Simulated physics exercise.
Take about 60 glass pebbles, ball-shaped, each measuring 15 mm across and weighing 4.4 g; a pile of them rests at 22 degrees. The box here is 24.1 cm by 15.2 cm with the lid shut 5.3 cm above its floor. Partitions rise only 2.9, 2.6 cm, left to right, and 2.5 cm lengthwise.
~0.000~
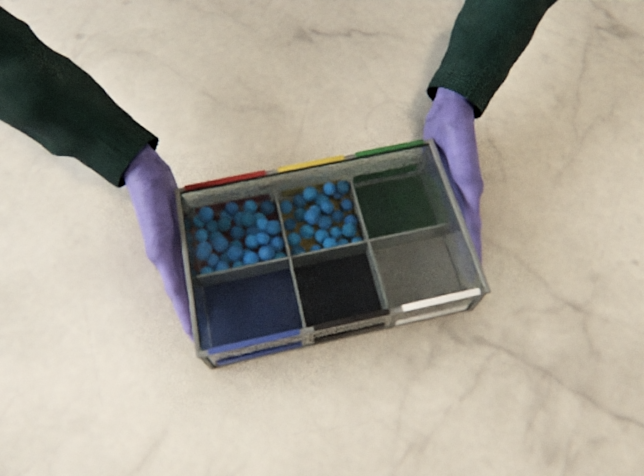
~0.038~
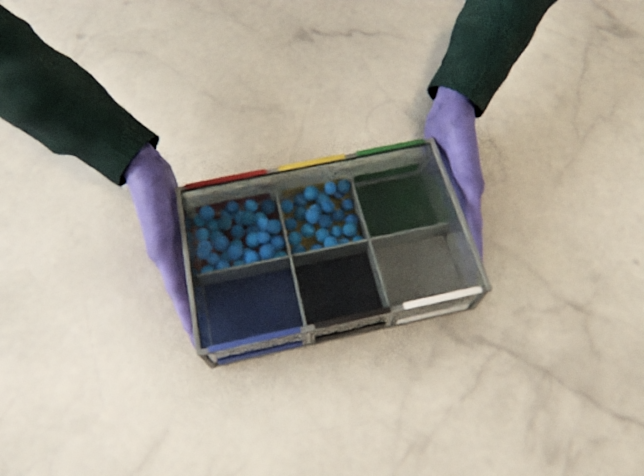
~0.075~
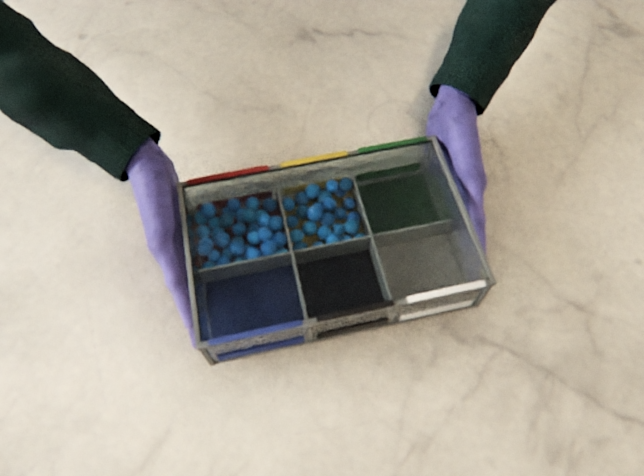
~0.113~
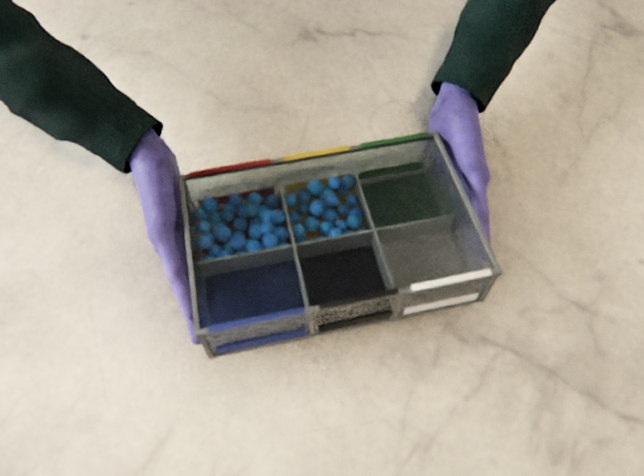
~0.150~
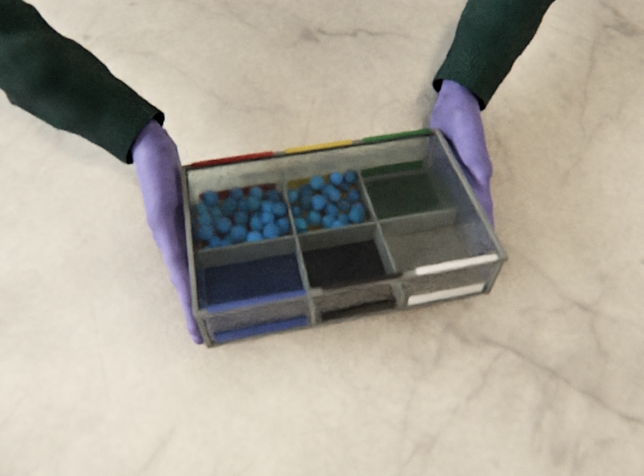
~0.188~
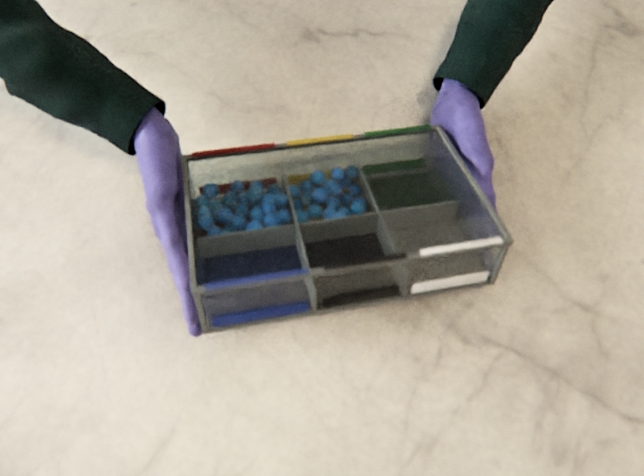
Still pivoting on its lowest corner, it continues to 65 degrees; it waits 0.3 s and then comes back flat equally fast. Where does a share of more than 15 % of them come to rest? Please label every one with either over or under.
Labels - red: Over; blue: Under; green: Under; yellow: Over; white: Under; black: Under.
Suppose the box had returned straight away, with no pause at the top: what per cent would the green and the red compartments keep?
Final amounts, green 0% and red 55%.
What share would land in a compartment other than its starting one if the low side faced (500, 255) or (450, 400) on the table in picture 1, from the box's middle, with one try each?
That would be close to 40 per cent and then close to 30 per cent.
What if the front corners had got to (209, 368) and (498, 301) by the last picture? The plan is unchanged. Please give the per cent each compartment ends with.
It comes out as red at 50 percent, blue at 10 percent, green at 0 percent, yellow at 35 percent, white at 0 percent and black at 5 percent.
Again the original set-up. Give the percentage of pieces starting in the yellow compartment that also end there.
100 %.
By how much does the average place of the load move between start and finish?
I'd say close to 1.5 cm in total.
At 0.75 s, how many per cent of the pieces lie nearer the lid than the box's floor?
About 10 per cent.
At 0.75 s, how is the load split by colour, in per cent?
Red 55; blue 0; green 0; yellow 45; white 0; black 0.
After 0.75 s, tilt 65 degrees; red 55 %, yellow 45 %.
Then, at 1.13 s, tilt 36 degrees; red 50 %, yellow 50 %.
Then, at 1.59 s, tilt 0 degrees; red 50 %, green 5 %, yellow 45 %.
By 2.3 s all is still; red 50 %, blue 0 %, green 5 %, yellow 45 %, white 0 %, black 0 %.
